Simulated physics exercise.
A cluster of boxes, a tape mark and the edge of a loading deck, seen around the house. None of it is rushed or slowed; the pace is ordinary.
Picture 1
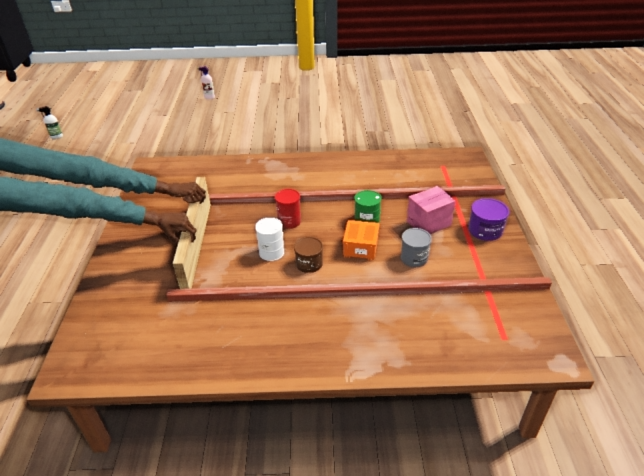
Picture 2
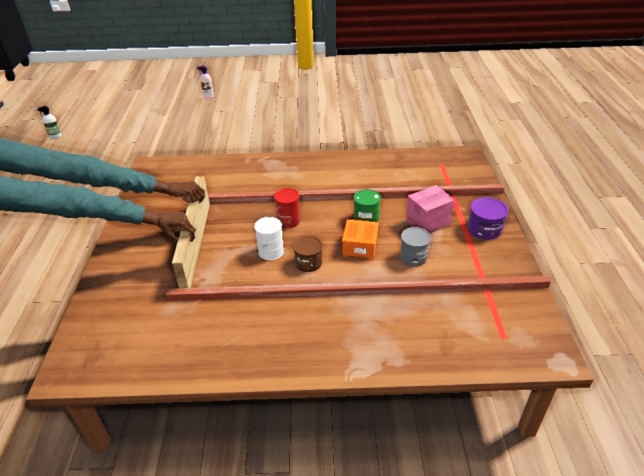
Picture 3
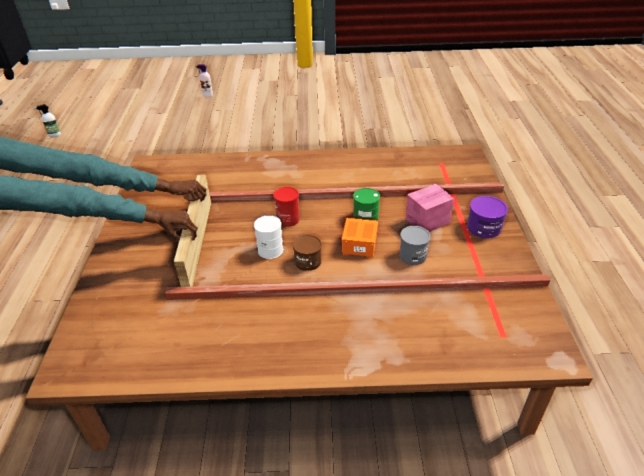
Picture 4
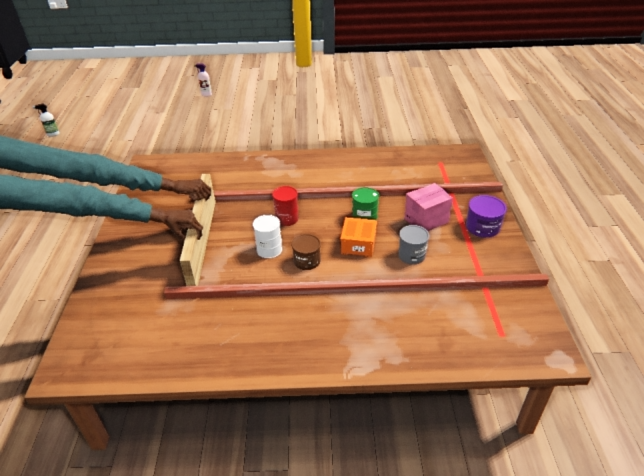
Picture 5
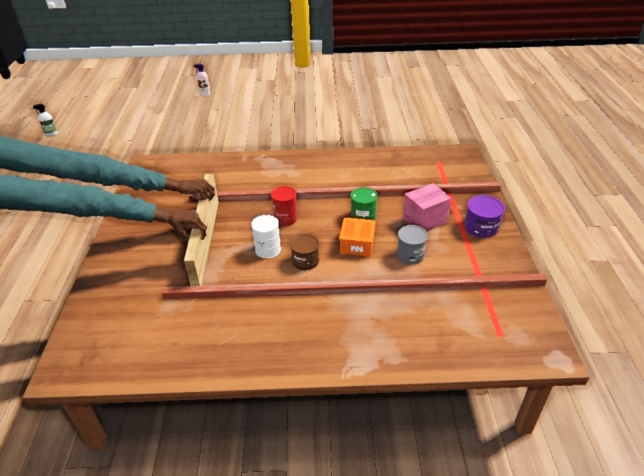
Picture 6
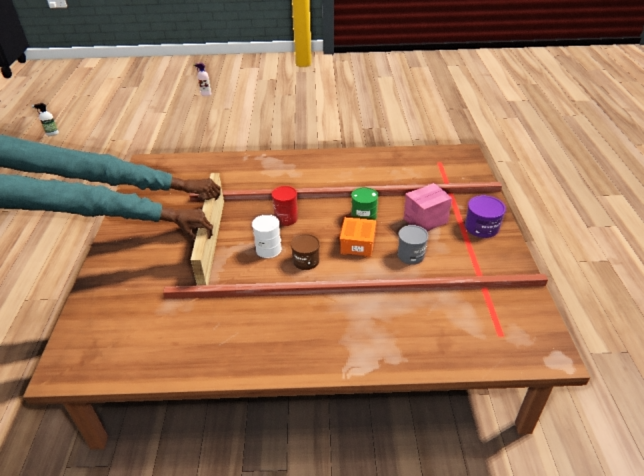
In a room with pale plank flooring and a dark green wall, a wooden table is seen from above and in front. Between two reddish rails sit white, red, brown, green and grey containers, an orange box, a pink box and a purple pail at the right, near a slanting red line. Two teal-sleeved arms slide an upright board slightly rightward from the left, the containers staying put as the view shifts very slightly.
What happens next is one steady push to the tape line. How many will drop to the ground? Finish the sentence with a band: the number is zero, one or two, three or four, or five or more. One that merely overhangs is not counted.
The number is one or two.
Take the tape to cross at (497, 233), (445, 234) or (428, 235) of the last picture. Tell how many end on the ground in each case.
Ground tally per try: 4 / 0 / 0.
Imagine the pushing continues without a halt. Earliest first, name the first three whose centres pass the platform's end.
Listed earliest first: Purple pail, grey pail, orange tote.
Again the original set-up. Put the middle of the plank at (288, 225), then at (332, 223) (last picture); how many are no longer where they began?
Moved so far: 3, then 5.
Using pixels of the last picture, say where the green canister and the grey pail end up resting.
First (490, 190), then (535, 260).
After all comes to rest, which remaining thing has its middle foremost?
The grey pail, that one.
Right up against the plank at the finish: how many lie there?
Looks like 3 of them, all told.
A little later, none off yet; purple pail at rest near (484, 217); pink box at rest near (427, 209); grey pail at rest near (412, 245).
Next, none off yet; purple pail at rest near (484, 217); pink box shifted a little near (444, 209); grey pail shifted about its own width near (455, 249).
When it is over, the number that fall off is one or two; down, purple pail.
